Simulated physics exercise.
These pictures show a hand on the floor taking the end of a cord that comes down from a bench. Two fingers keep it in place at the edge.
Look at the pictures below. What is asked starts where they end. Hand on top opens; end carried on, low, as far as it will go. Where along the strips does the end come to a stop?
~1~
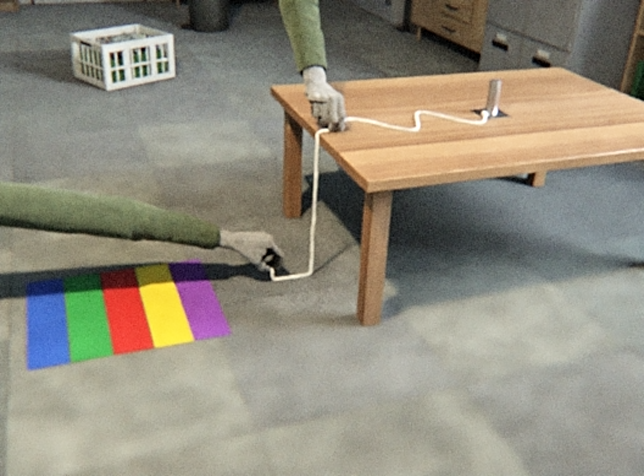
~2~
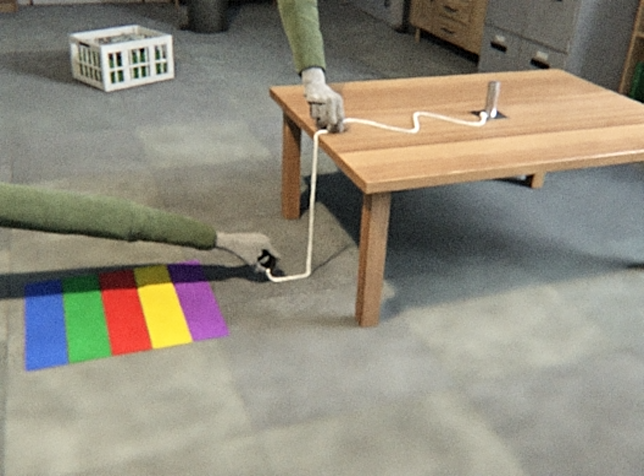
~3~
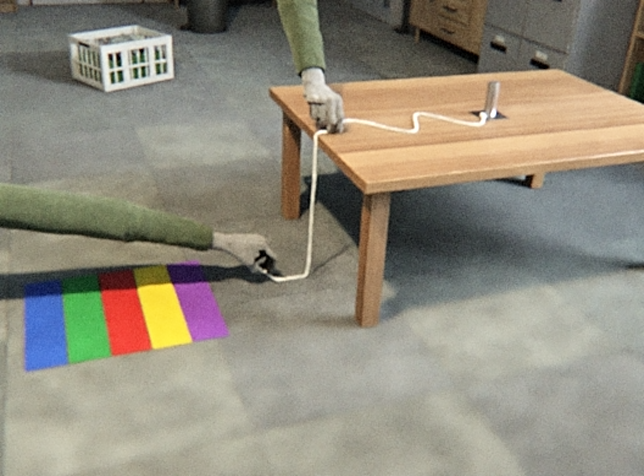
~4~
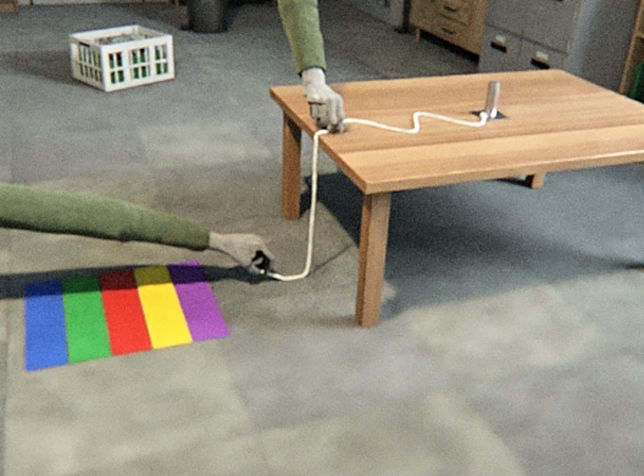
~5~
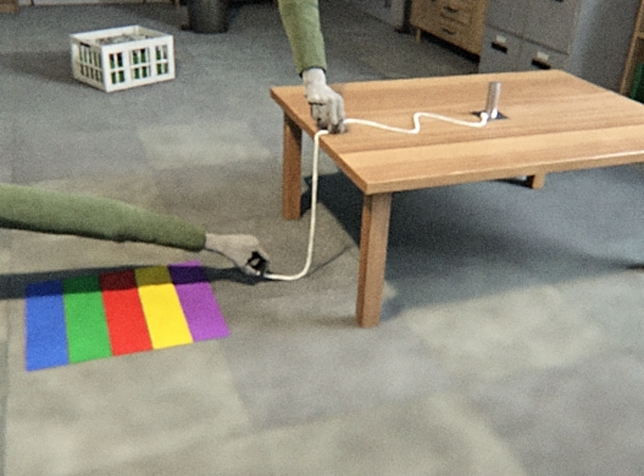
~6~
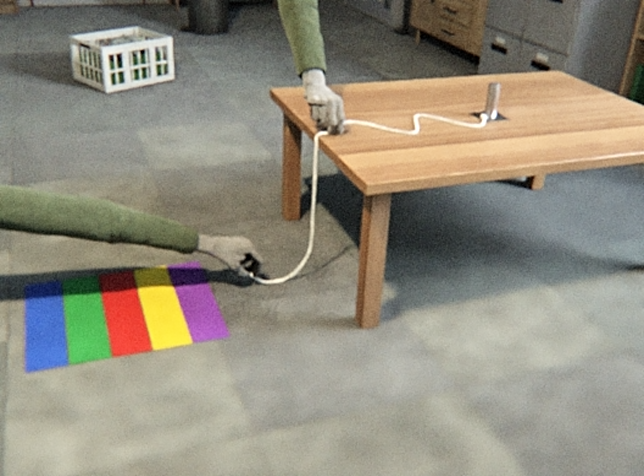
Above the blue strip.
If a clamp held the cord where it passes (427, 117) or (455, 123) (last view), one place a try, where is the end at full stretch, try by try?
Try by try: (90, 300), (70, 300).
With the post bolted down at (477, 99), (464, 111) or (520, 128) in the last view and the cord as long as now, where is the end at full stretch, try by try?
Approximate pixels in order: (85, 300), (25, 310), (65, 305).
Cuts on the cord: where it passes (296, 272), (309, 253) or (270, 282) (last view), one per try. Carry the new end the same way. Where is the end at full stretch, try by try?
I'd put it around (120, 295) for the first cut, (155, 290) for the second and (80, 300) for the third.
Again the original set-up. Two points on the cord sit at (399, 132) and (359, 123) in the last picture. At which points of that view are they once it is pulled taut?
You'll find the first mark at (333, 132) and the second mark at (291, 149).
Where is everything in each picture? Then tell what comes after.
End (272, 269); purple (208, 321); yellow (170, 328); red (131, 335); green (90, 342); blue (48, 349), in the first frame.
End (268, 271); cord through (479, 125) (415, 117) (382, 127) (332, 131) (313, 192) (309, 258), in the second frame.
End (265, 271), in the third frame.
End (262, 272); cord through (479, 125) (415, 117) (383, 127) (332, 131) (314, 192) (309, 258), in the fourth frame.
End (258, 273), in the fifth frame.
End (251, 275); cord through (479, 126) (415, 118) (383, 128) (333, 133) (314, 194) (305, 260), in the sixth frame.
Soon after, end near (121, 294); over red.
After that, end near (75, 301); over green.
At the stop, end near (46, 305); over blue. It gets as far as the blue strip.
